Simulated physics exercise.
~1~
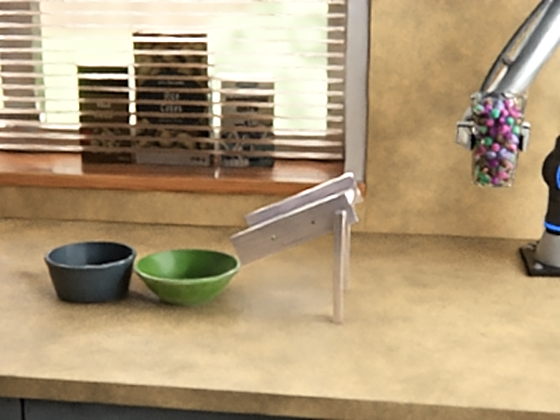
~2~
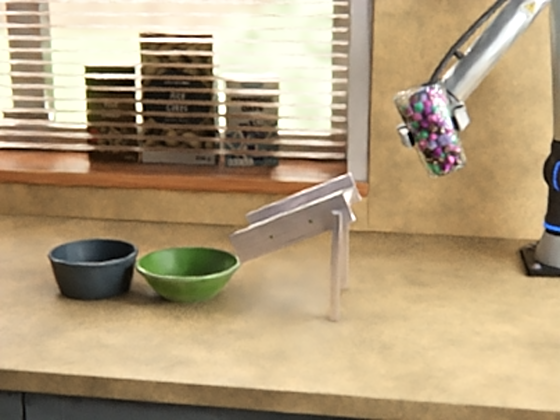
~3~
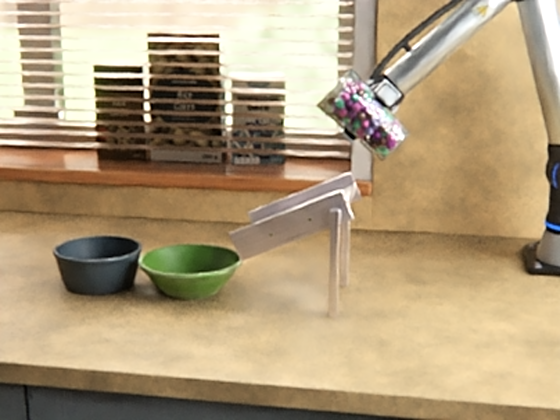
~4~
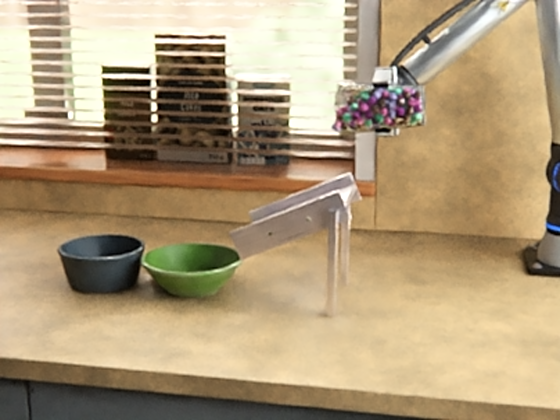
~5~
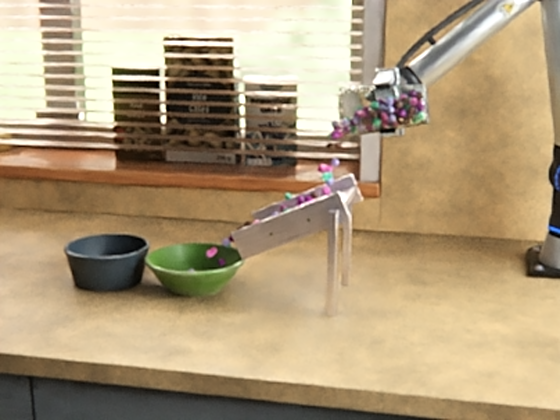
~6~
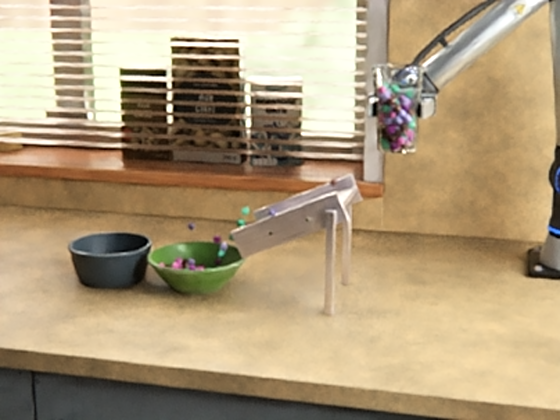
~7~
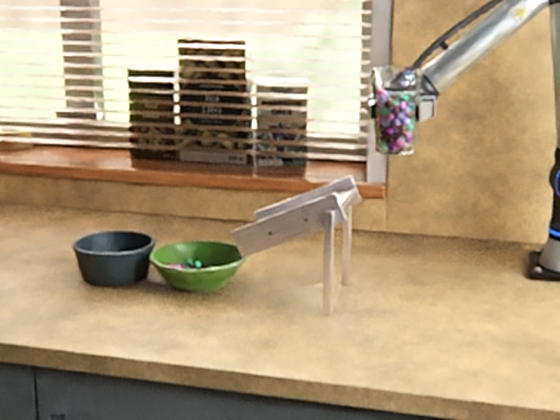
A robot arm tips a beaker, sending some colourful sweets down a chute into the green bowl.
